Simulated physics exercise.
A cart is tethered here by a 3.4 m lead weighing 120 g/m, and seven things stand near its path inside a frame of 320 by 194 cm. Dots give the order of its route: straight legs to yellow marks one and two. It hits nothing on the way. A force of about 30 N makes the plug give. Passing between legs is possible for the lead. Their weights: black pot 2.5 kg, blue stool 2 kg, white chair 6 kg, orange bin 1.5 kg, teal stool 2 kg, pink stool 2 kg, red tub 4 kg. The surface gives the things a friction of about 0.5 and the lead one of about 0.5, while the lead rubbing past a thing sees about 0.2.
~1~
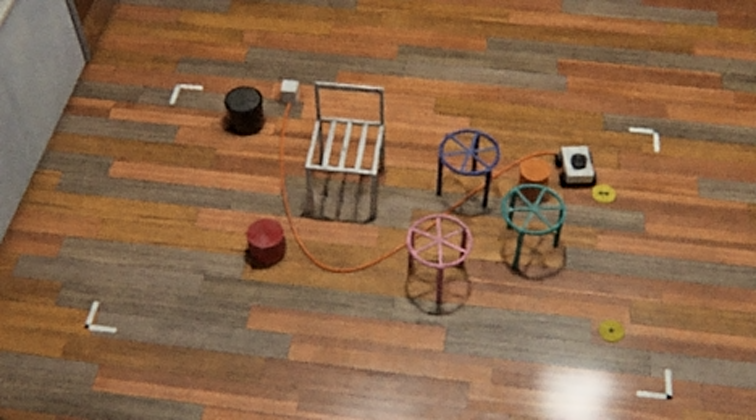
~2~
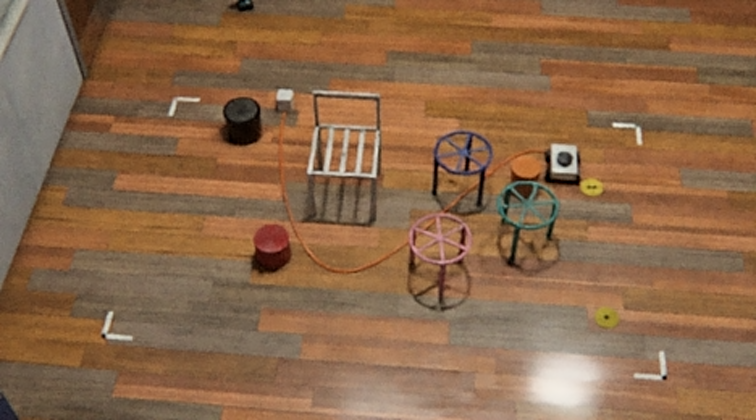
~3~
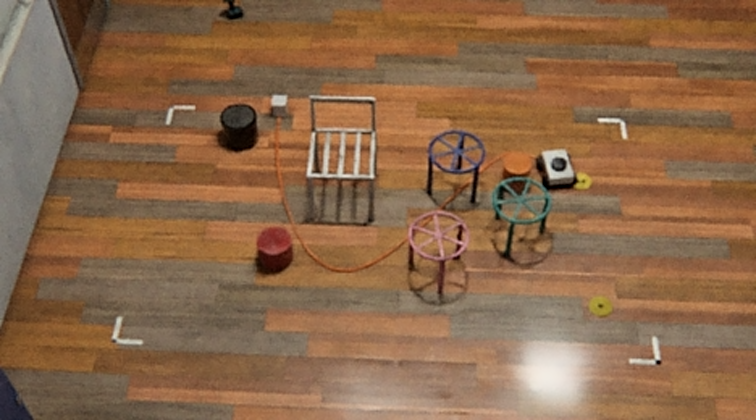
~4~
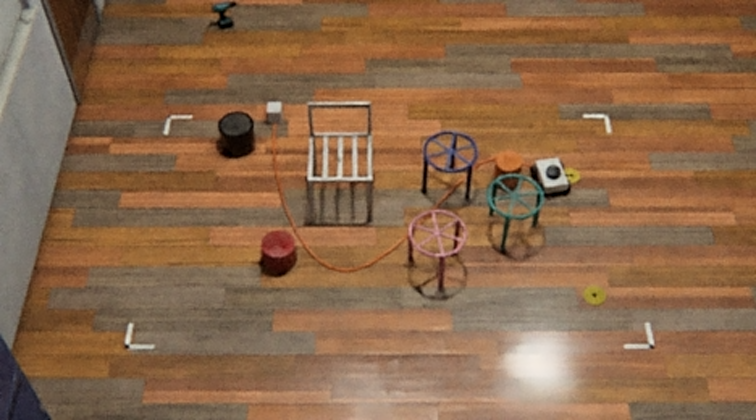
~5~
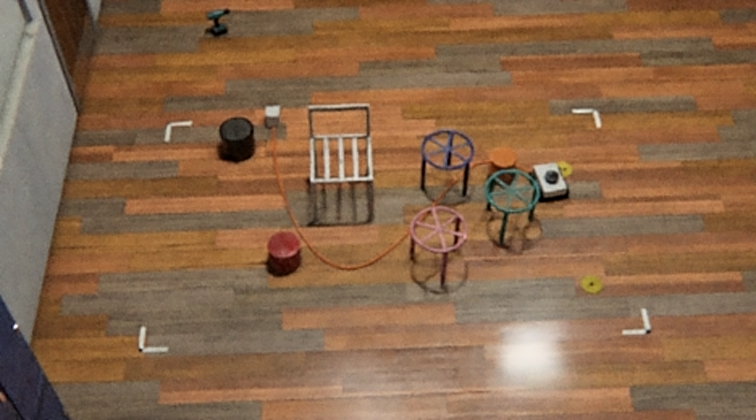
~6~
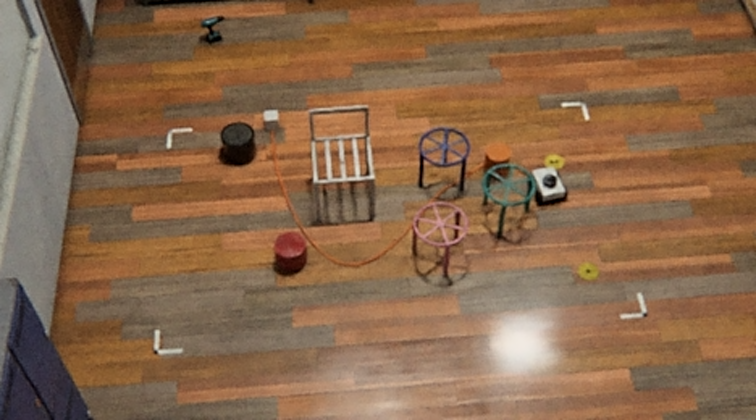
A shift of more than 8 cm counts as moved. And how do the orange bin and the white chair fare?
The orange bin is moved, the white chair is not moved.
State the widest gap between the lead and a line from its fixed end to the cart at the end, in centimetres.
Some 80 cm.
Next, cart at (570, 233), lead slack at the fixed end; nothing else has moved.
Then, cart at (583, 253), lead slack at the fixed end; orange bin 15 cm off its start.
After that, cart at (567, 201), lead slack at the fixed end; orange bin 15 cm off its start at (496, 167).
Later, cart at (555, 161), lead slack at the fixed end; orange bin 15 cm off its start.
At the end, cart at (555, 161), lead slack at the fixed end; orange bin 15 cm off its start at (496, 167), white chair 0 cm off its start at (342, 158).
